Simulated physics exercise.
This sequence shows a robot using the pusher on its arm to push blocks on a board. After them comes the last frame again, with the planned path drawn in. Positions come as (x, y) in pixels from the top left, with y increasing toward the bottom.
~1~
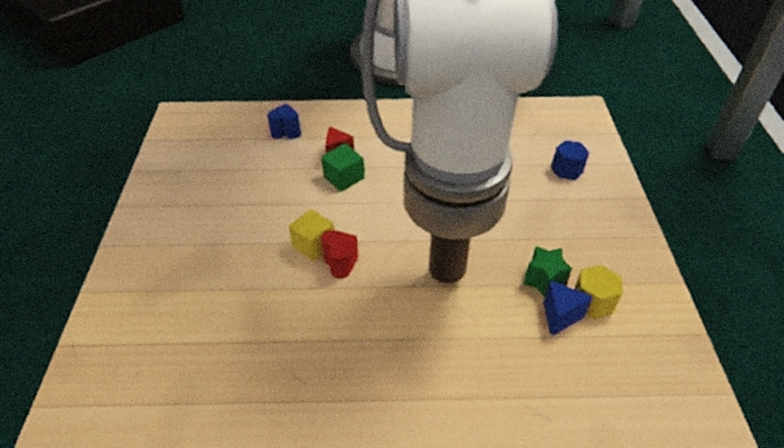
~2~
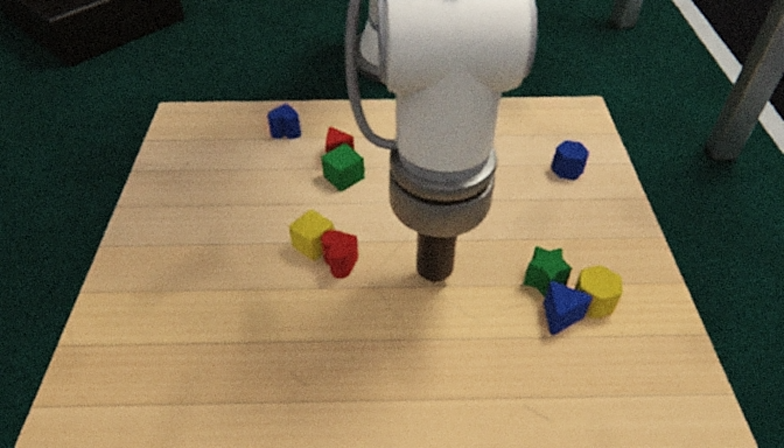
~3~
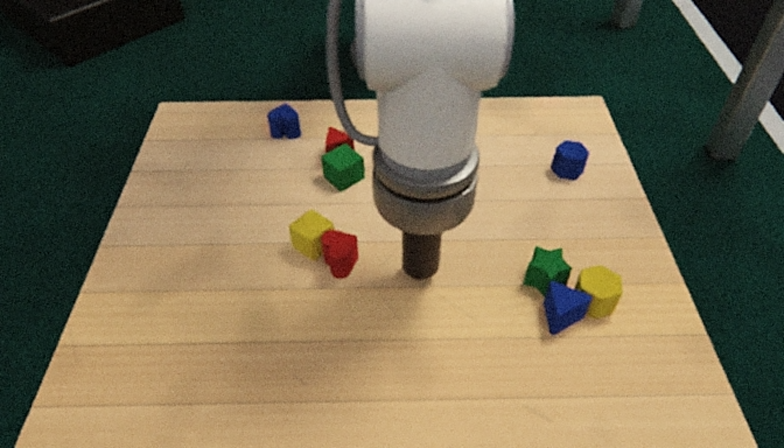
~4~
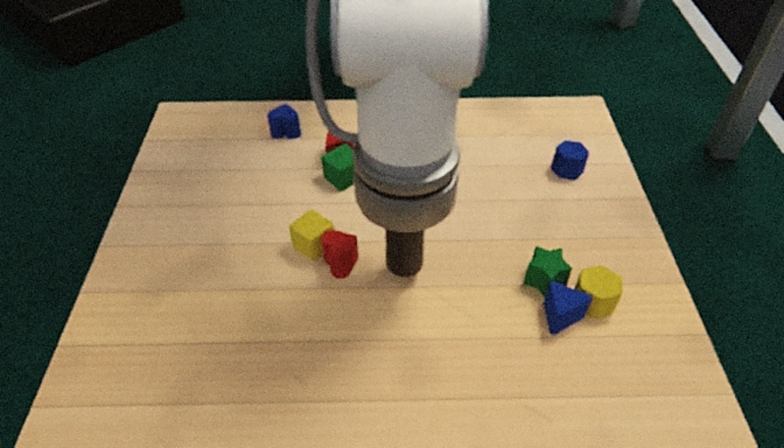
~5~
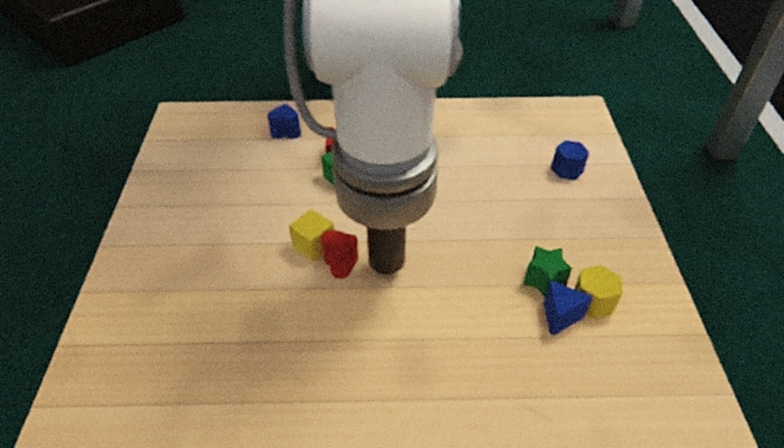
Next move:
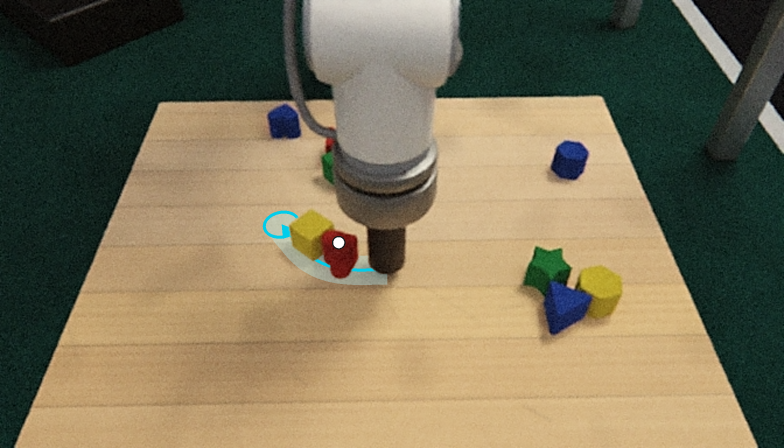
In the video, a robot arm with a dark pusher tip moves steadily left across a wooden board scattered with small coloured blocks, drawing close to the red block beside a yellow one, while the blocks stay still.
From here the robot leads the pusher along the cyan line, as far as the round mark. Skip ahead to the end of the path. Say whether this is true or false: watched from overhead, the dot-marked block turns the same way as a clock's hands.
False - the claim does not hold.
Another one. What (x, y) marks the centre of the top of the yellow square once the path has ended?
That would be at about pixel (265, 184).
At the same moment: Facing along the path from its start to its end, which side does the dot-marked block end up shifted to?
It shifts leftward.
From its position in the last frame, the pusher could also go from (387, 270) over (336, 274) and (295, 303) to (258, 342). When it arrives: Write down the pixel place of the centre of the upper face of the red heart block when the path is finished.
Answer: (287, 248).
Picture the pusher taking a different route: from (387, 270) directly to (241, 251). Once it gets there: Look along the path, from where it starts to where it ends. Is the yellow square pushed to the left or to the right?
Towards the right-hand side.
Path on the board, from (387, 270) through (341, 269) and (305, 251) to (282, 224); the dot is on the red heart block.
On the path given first. One third of the way, pusher at (339, 259); yellow square at (298, 218), turned 35° clockwise; red heart block at (306, 242).
Two thirds of the way, pusher at (303, 241); yellow square at (287, 207), turned 35° clockwise; red heart block at (267, 237), turned 50° anticlockwise.
At the end, pusher at (280, 215); yellow square at (265, 184), turned 30° clockwise; red heart block at (264, 237), turned 55° anticlockwise; green square in place.
